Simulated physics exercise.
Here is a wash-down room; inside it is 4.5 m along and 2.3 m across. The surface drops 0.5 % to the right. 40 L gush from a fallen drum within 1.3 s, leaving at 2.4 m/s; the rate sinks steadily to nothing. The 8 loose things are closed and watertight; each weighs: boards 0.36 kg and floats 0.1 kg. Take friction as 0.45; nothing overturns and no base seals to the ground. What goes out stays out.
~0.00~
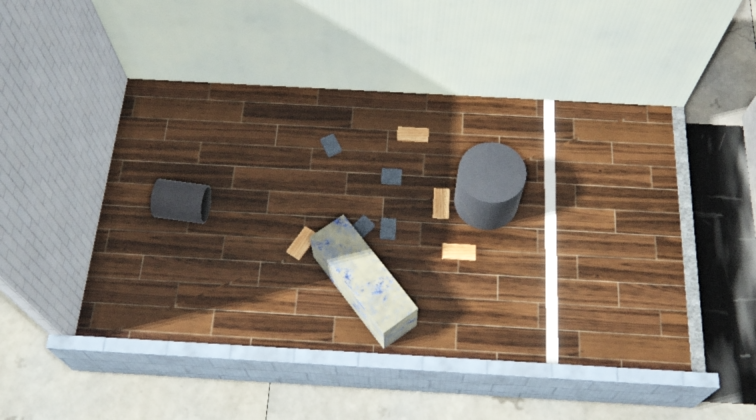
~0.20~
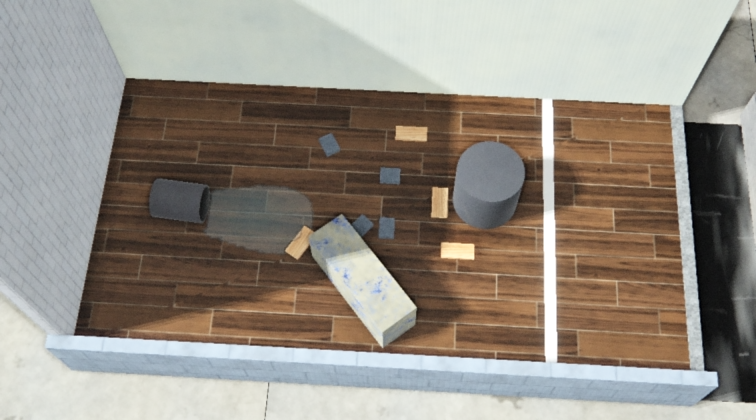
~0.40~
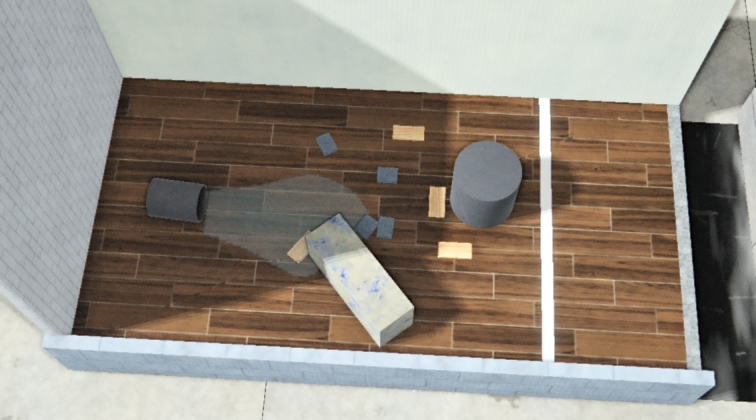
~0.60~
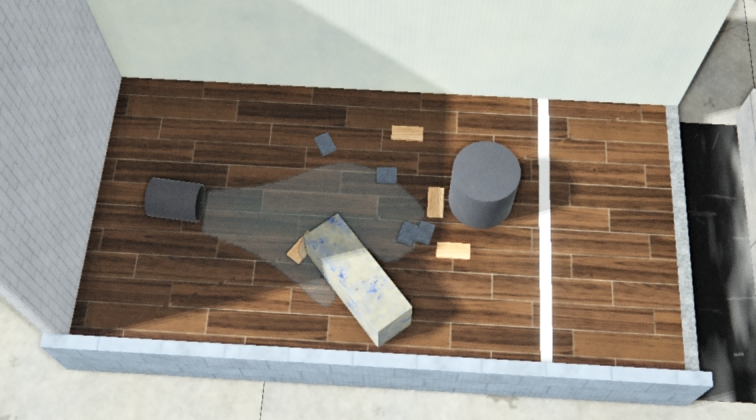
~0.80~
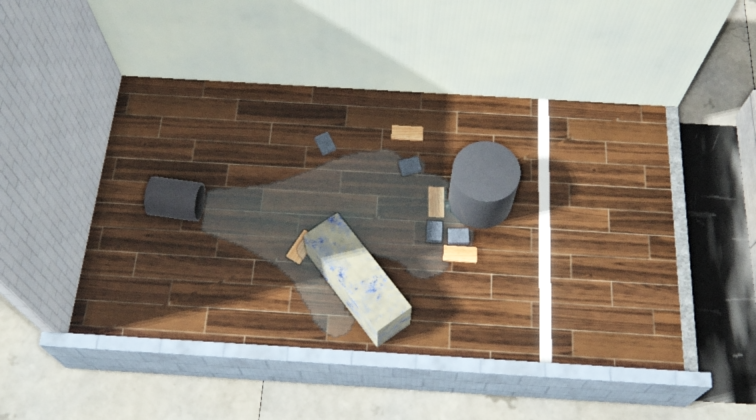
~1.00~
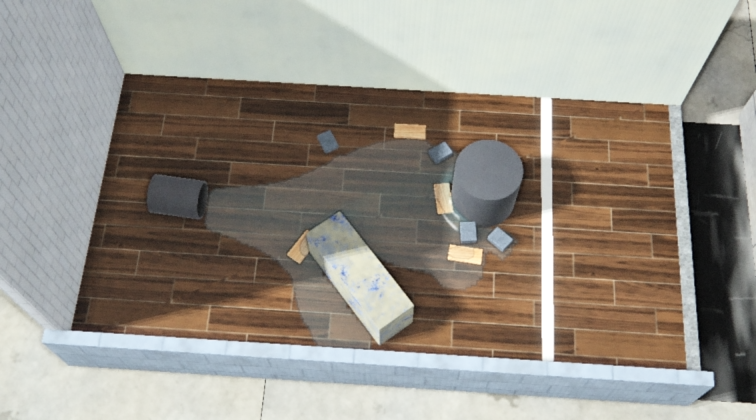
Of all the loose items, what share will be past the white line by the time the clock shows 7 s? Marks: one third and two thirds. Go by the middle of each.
It is between one and two thirds.
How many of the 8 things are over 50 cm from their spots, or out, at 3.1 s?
I count 4.
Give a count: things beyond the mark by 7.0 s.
3 of them.
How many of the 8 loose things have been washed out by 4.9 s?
1 of them.
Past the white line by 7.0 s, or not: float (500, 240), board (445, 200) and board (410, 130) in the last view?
In turn: Past, not past, not past.
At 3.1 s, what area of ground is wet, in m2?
Some 3.0 m2.
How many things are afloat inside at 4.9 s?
I count 0.
After 1.4 s 1 of 8 are over the mark; 3 afloat.
After 3.1 s 3 of 8 are over the mark; 1 afloat.
After 4.9 s 3 of 8 are over the mark; 0 afloat.
After 7.0 s 3 of 8 are over the mark; 1 afloat.
